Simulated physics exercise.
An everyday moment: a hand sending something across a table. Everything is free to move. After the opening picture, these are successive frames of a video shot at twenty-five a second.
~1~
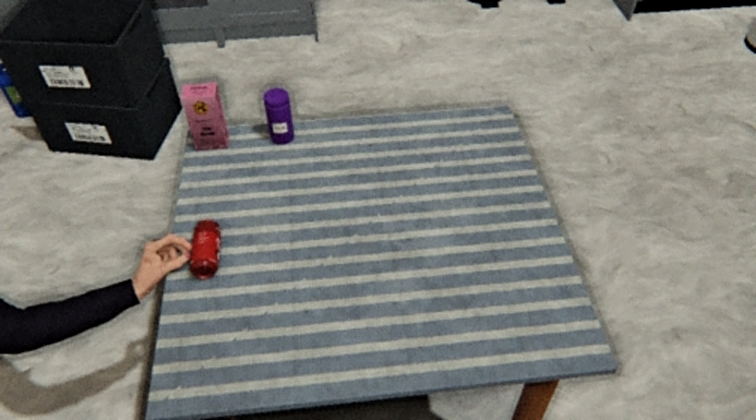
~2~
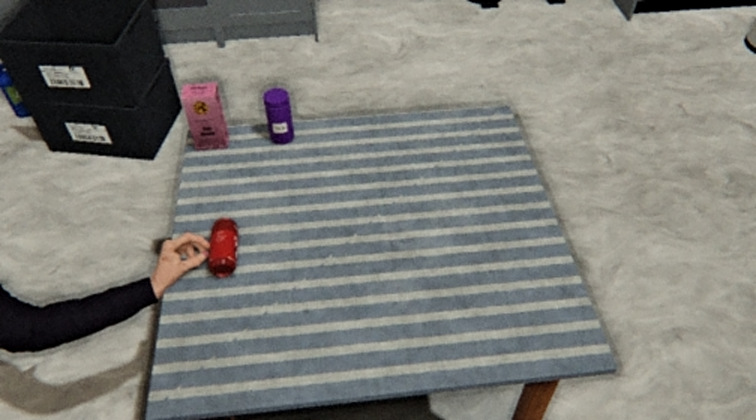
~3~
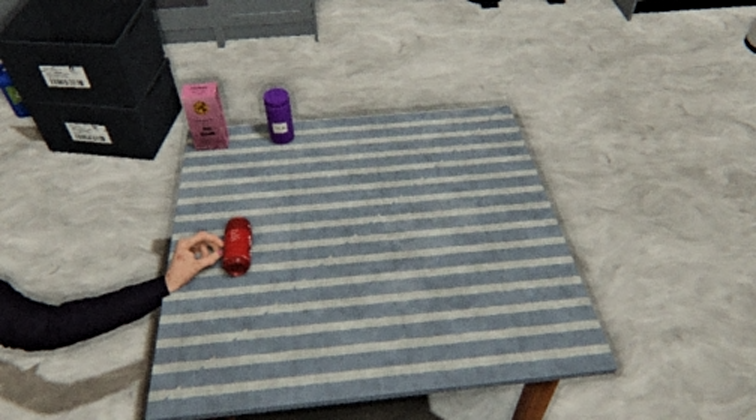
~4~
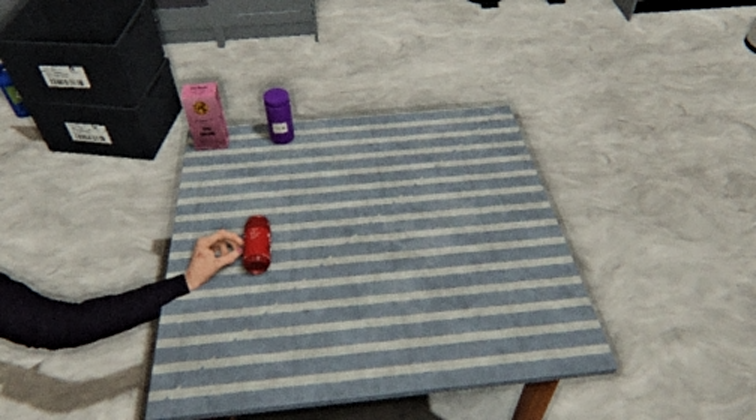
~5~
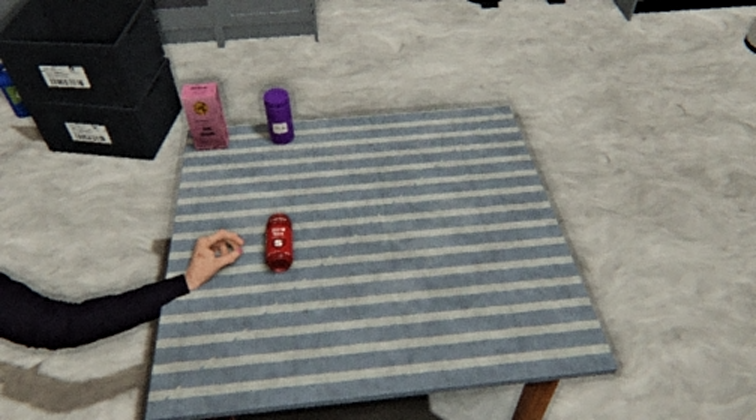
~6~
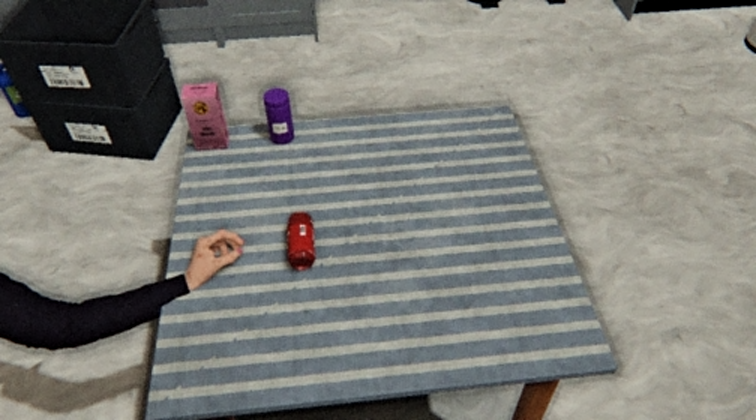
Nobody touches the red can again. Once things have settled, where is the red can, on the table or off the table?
The red can falls off the table.
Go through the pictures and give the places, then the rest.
Under the hand; red can (206, 249), in the first picture.
Under the hand; red can (224, 248), in the second picture.
Under the hand; red can (238, 246), in the third picture.
Red can (257, 245), in the fourth picture.
Red can (280, 243) shifted about its own width, in the fifth picture.
Red can (301, 241) shifted about its own width, in the sixth picture.
Then, 0.20 s on from there, red can shifted well along near (401, 232).
Then, 0.50 s on from there, red can shifted well along near (528, 220).
Then, 0.80 s on from there, red can now off the table.
Then, 1.10 s on from there, things are still on the move.
In the end, off the table, red can.
